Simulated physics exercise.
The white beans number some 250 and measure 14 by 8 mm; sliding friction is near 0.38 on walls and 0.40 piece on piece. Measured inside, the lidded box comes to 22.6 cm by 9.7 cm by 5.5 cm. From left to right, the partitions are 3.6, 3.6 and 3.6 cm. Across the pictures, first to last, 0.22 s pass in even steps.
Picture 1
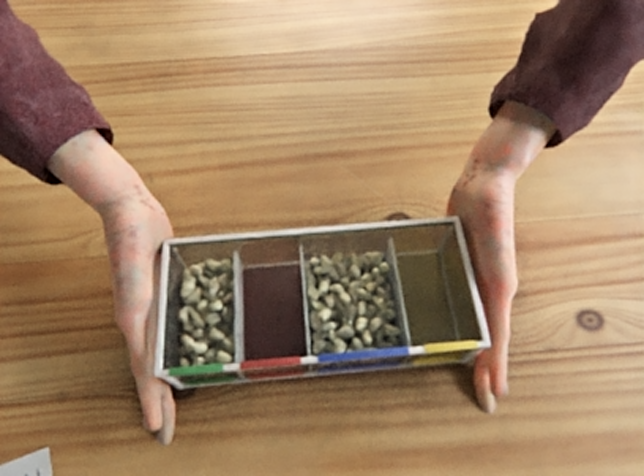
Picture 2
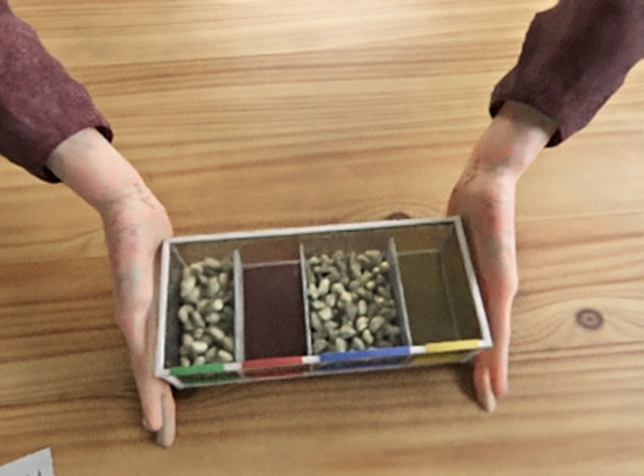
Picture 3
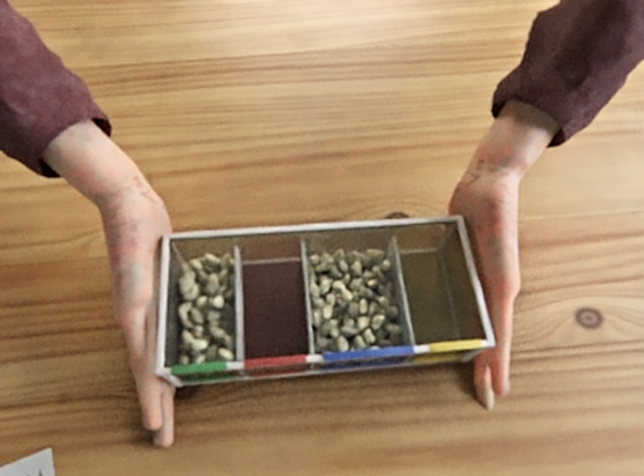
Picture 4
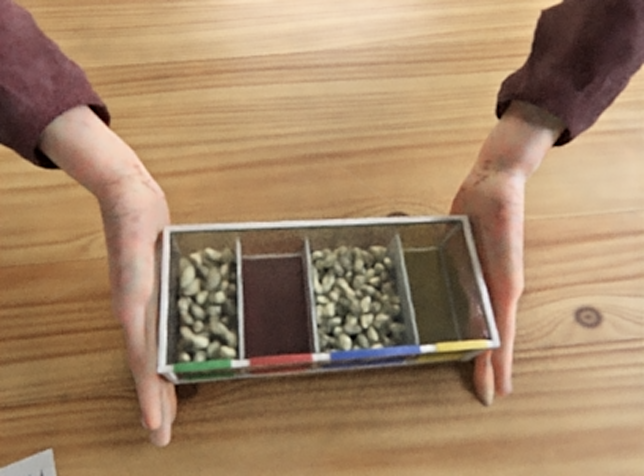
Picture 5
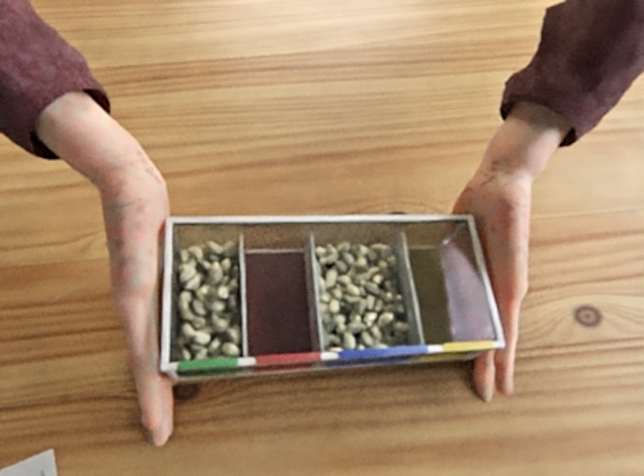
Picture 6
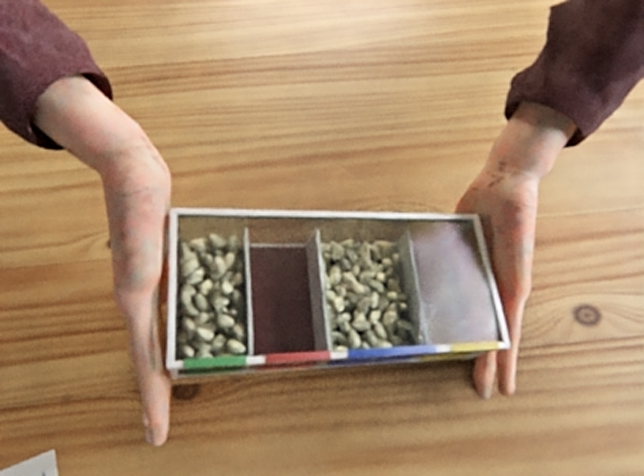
On a wooden table, two hands in maroon sleeves held a clear divided box with pale beans in two of its four sections, then slowly tilted it slightly, its right front corner lowest.
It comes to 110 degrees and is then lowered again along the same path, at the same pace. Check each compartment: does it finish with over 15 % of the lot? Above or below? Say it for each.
Red: Below, blue: Above, green: Below, yellow: Above.
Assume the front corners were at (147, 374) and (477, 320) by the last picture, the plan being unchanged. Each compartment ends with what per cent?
Red 15 %; blue 10 %; green 80 %; yellow 0 %.
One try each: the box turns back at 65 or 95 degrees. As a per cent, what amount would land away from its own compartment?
Some 10 and some 55 per cent, respectively.
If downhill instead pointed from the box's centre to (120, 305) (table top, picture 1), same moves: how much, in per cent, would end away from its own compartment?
Around 40 percent of them.
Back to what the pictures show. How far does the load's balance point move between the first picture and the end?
Around 8.0 centimetres, start to finish.
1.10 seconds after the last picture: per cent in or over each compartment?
The split is red at 5, blue at 45, green at 25 and yellow at 25 per cent.
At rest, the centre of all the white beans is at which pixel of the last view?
In the last view, approximately (390, 322).
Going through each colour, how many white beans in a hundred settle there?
Per cent by colour - red 5, blue 45, green 10, yellow 45.
Then, 1.10 s after the last picture, tilt 110 degrees; red 5 %, blue 45 %, green 25 %, yellow 25 %.
Then, 1.84 s after the last picture, tilt 50 degrees; red 5 %, blue 45 %, green 10 %, yellow 45 %.
Then, 2.61 s after the last picture, tilt 0 degrees; red 5 %, blue 45 %, green 10 %, yellow 45 %.
In the end, red 5 %, blue 45 %, green 10 %, yellow 45 %.
